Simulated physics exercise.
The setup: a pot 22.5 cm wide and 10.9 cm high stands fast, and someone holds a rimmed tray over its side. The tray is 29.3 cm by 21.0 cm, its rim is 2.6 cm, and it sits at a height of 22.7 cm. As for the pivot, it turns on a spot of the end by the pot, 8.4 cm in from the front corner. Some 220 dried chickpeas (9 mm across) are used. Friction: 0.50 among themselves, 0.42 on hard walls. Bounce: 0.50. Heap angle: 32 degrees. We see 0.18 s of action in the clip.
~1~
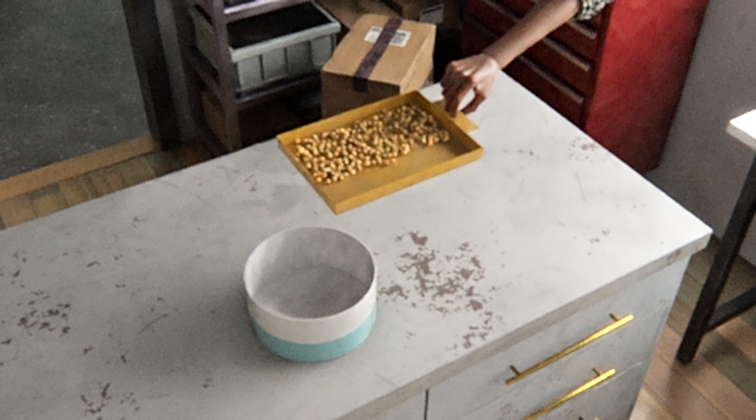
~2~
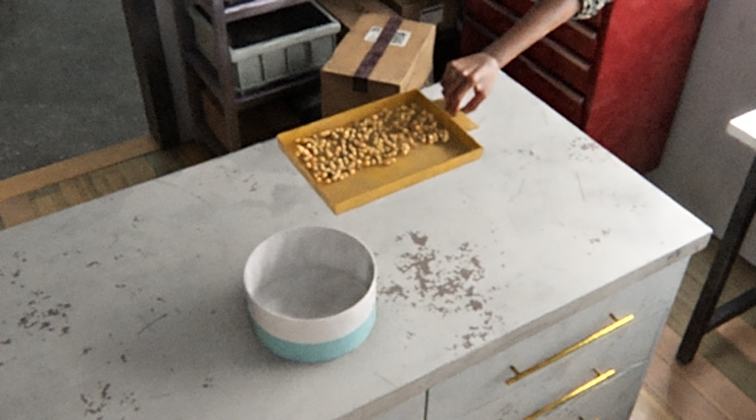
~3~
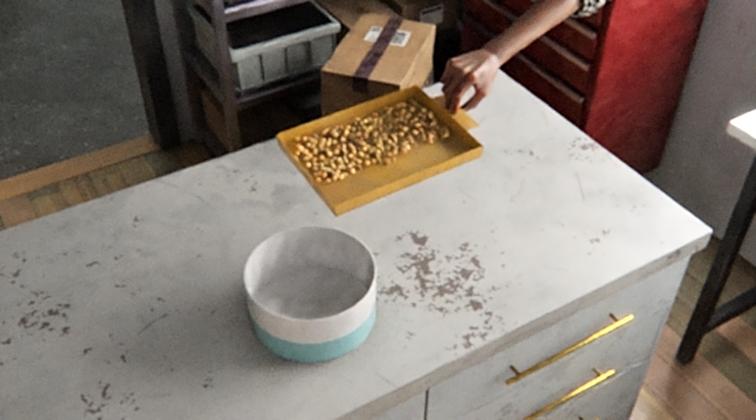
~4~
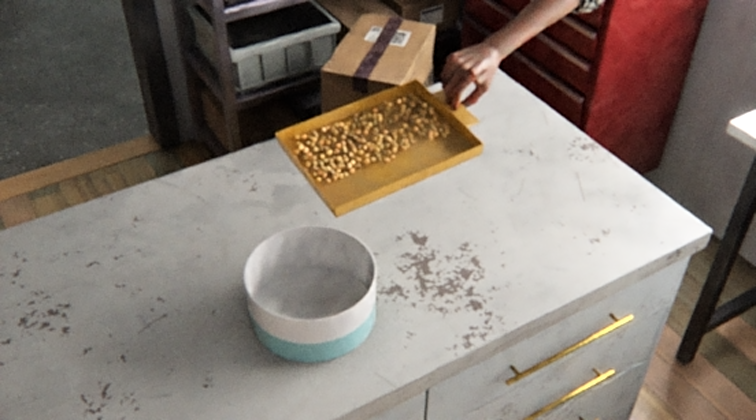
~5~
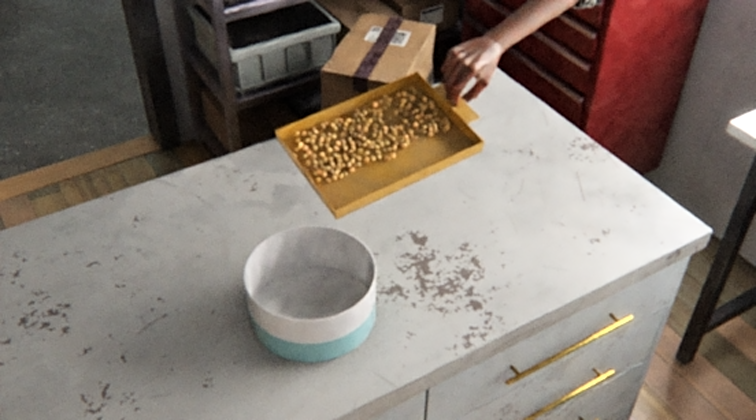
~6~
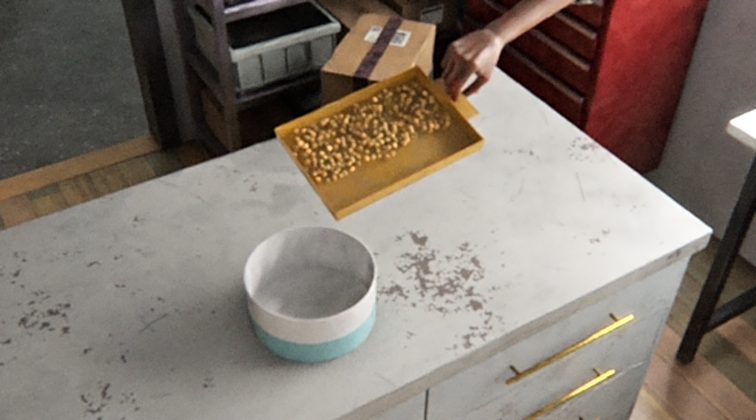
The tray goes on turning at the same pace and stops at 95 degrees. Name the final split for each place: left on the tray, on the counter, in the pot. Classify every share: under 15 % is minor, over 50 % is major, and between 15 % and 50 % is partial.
Tray: Minor, counter: Minor, pot: Major.
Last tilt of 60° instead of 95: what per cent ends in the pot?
Roughly 20 %.
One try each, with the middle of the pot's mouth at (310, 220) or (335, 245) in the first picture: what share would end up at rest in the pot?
Estimates: 30 % and 90 %, in that order.
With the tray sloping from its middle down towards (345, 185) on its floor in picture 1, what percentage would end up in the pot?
Something like 85 per cent of the pieces.
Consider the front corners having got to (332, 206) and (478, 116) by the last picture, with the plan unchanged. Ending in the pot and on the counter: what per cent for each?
Pot: 55, counter: 40.
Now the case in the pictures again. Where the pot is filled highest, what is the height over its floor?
About 1.5 centimetres.
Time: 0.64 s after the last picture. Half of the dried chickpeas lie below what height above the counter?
The halfway line is at about 22 cm.
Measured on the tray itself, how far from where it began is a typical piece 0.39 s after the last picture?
It has moved some 11 cm from its start.
Then, 0.39 s after the last picture, tilt 53 degrees; the tray holds 100 %, the pot 0 %.
Then, 0.64 s after the last picture, tilt 79 degrees; the tray holds 85 %, the pot 10 %.
Then, 1.01 s after the last picture, tilt 95 degrees; the tray holds 50 %, the pot 35 %.
In the end, tray 5 %, counter 5 %, pot 85 %.
